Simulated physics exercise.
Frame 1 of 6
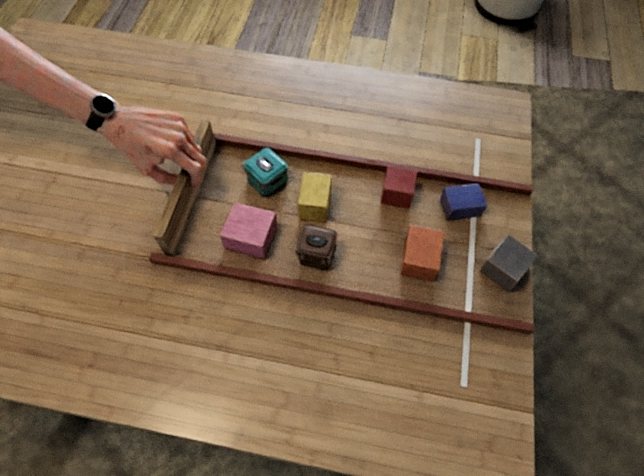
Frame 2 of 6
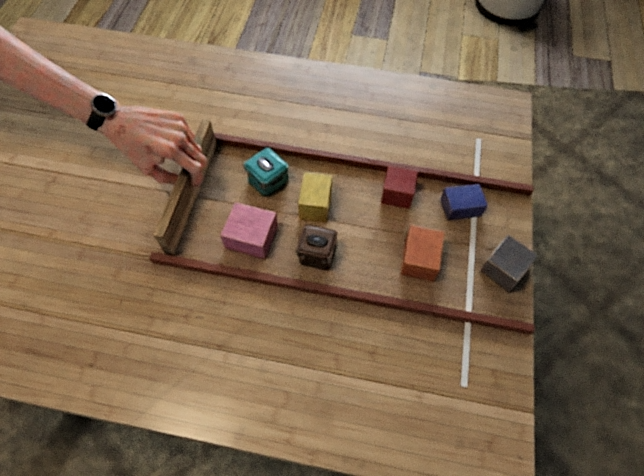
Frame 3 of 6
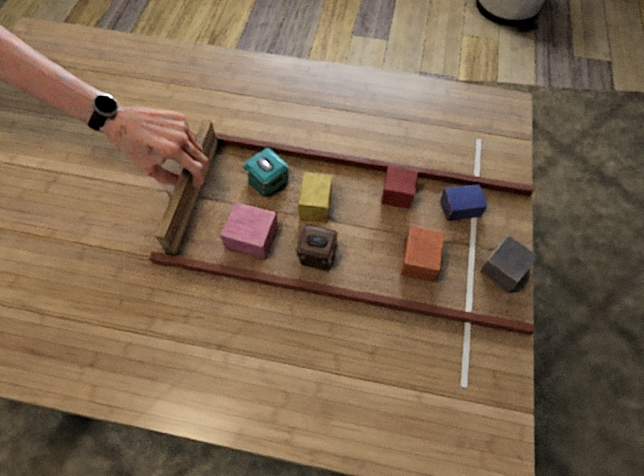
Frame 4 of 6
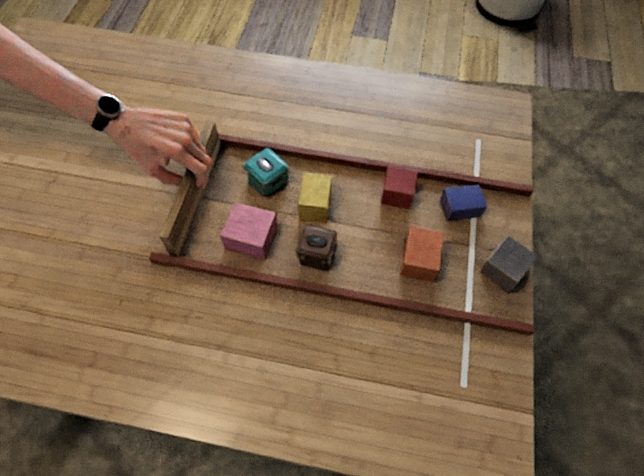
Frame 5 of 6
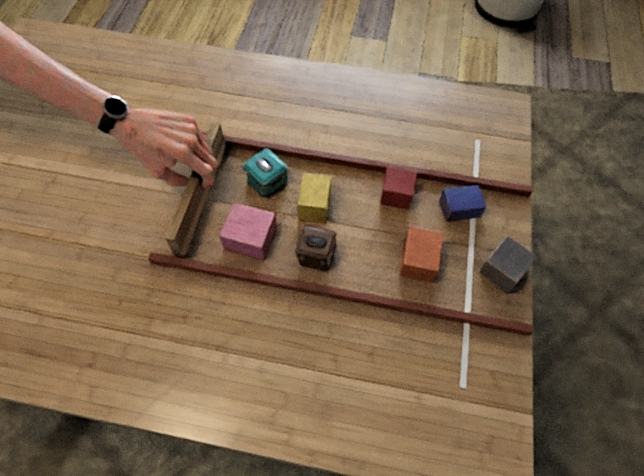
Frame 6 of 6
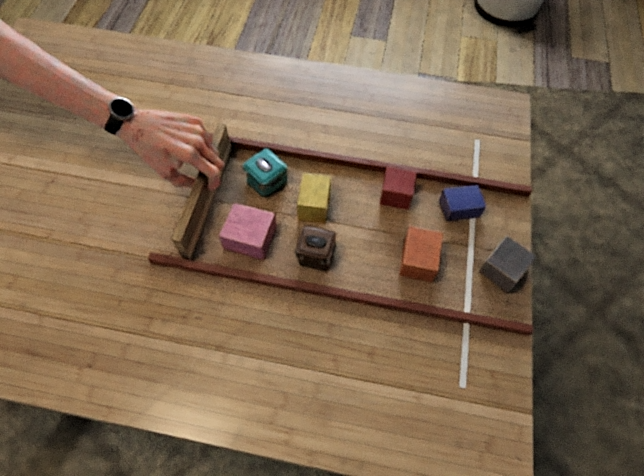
A hand slides a wooden board slightly right toward scattered colored blocks on a table.
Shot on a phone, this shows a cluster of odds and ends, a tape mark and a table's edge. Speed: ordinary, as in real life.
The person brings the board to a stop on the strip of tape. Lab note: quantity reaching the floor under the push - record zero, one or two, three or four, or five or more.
I expect three or four drops over the end.
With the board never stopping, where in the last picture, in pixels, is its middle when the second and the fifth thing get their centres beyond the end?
At (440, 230) for the second, at (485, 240) for the fifth.
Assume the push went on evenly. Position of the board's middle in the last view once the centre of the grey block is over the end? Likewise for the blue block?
The middle is at (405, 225) when it's the grey block, and at (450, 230) when it's the blue block.
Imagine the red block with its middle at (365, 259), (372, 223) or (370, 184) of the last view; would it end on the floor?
Red block: Gone; safe; safe.
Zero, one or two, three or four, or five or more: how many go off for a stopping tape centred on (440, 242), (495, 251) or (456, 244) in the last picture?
Tape by tape, the falls would be: One to two, then at least five, then either three or four.
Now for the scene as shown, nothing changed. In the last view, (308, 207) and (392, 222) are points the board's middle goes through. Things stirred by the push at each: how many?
I get 4 at the one place and 8 at the other.
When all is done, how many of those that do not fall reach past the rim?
Looks like 2 of them.
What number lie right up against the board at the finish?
Number: 3.
Soon after, none off yet; grey block at rest near (507, 264); blue block at rest near (462, 203); orange block at rest near (421, 254).
Then, none off yet; grey block moved a little near (524, 265); blue block moved a little near (478, 209); orange block moved about its own width near (483, 265).
At rest, the number that fall off is three or four; fallen, orange block, blue block and grey block.
